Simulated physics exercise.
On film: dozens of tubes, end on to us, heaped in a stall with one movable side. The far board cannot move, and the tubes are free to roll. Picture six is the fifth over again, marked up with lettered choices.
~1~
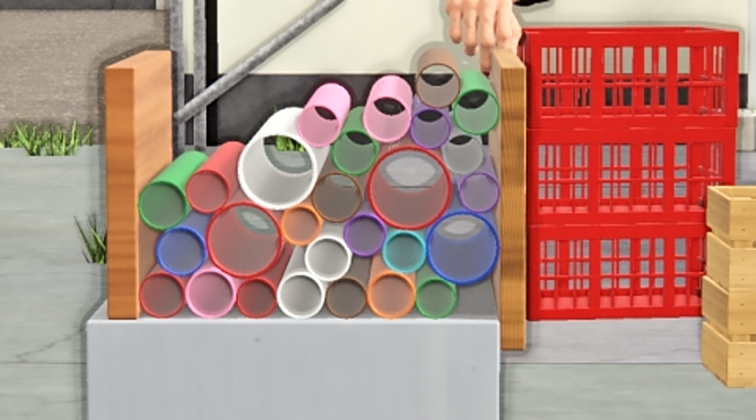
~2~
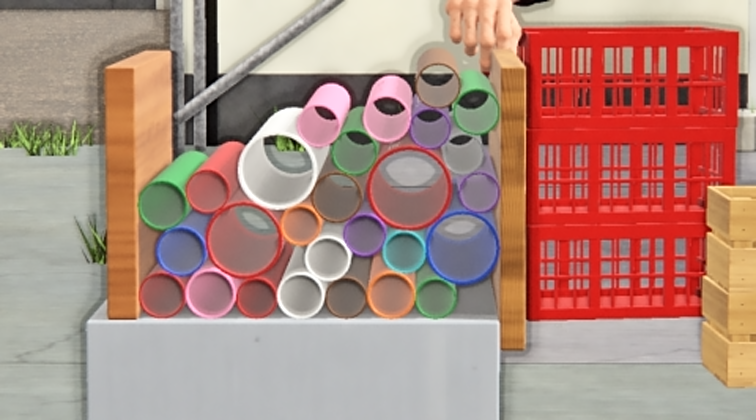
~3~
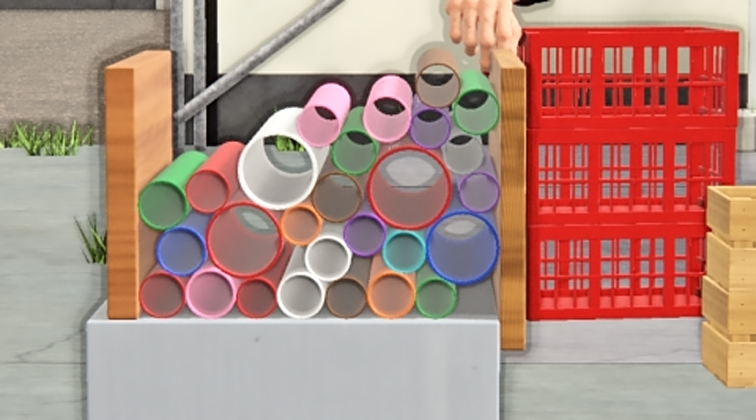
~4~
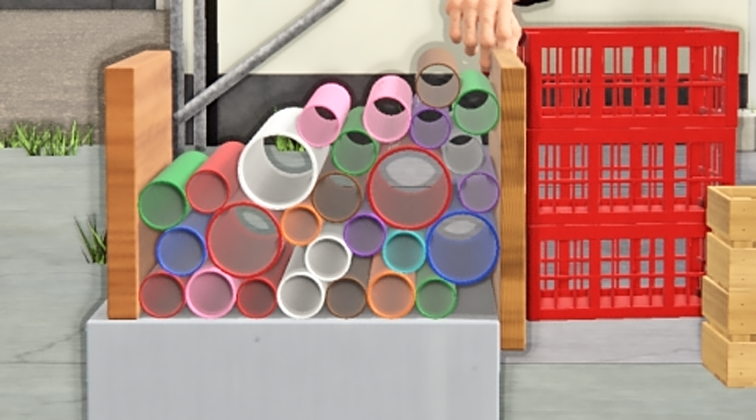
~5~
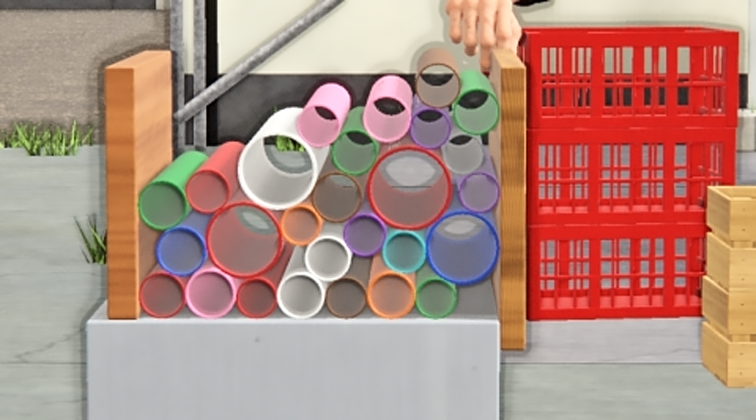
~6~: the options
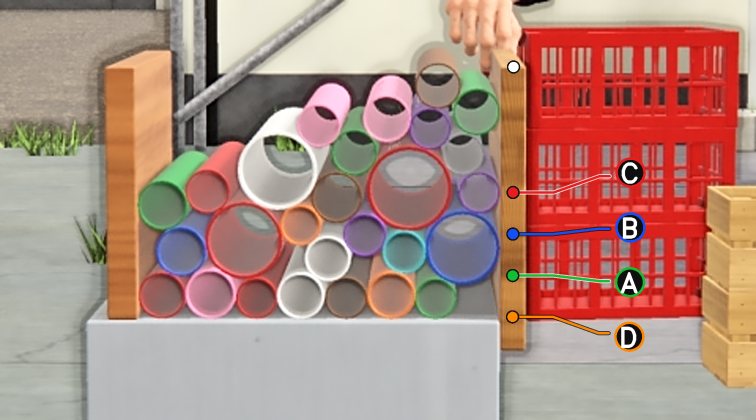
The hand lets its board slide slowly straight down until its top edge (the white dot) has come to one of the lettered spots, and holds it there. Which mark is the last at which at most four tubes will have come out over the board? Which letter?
C is the limit.
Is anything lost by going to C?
Yes, at C.
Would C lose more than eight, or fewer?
At C, fewer than eight.
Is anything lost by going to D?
Yes.
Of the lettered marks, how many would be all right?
The number is one.
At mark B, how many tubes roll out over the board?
At B the number is five.
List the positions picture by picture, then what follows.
In the first picture, side board (506, 186); a red tube (162, 296); an orange tube (391, 295).
In the second picture, an orange tube (391, 295); a purple tube (365, 235).
In the third picture, a blue tube (181, 252); a purple tube (430, 128).
In the fourth picture, a brown tube (438, 86); side board (506, 186).
In the fifth picture, a red tube (162, 296); an orange tube (391, 295); a purple tube (365, 235).
On the marked copy, A at (513, 276); B at (513, 234); C at (513, 192); D at (513, 317); the white dot at (514, 67).
Taking C. A third of the way, top of the board (500, 129).
Two thirds of the way, top of the board (500, 191).
When it is over, top of the board (500, 191), three out over the board.
As for the rest, A five out over the board; B five out over the board; D more than four out over the board.
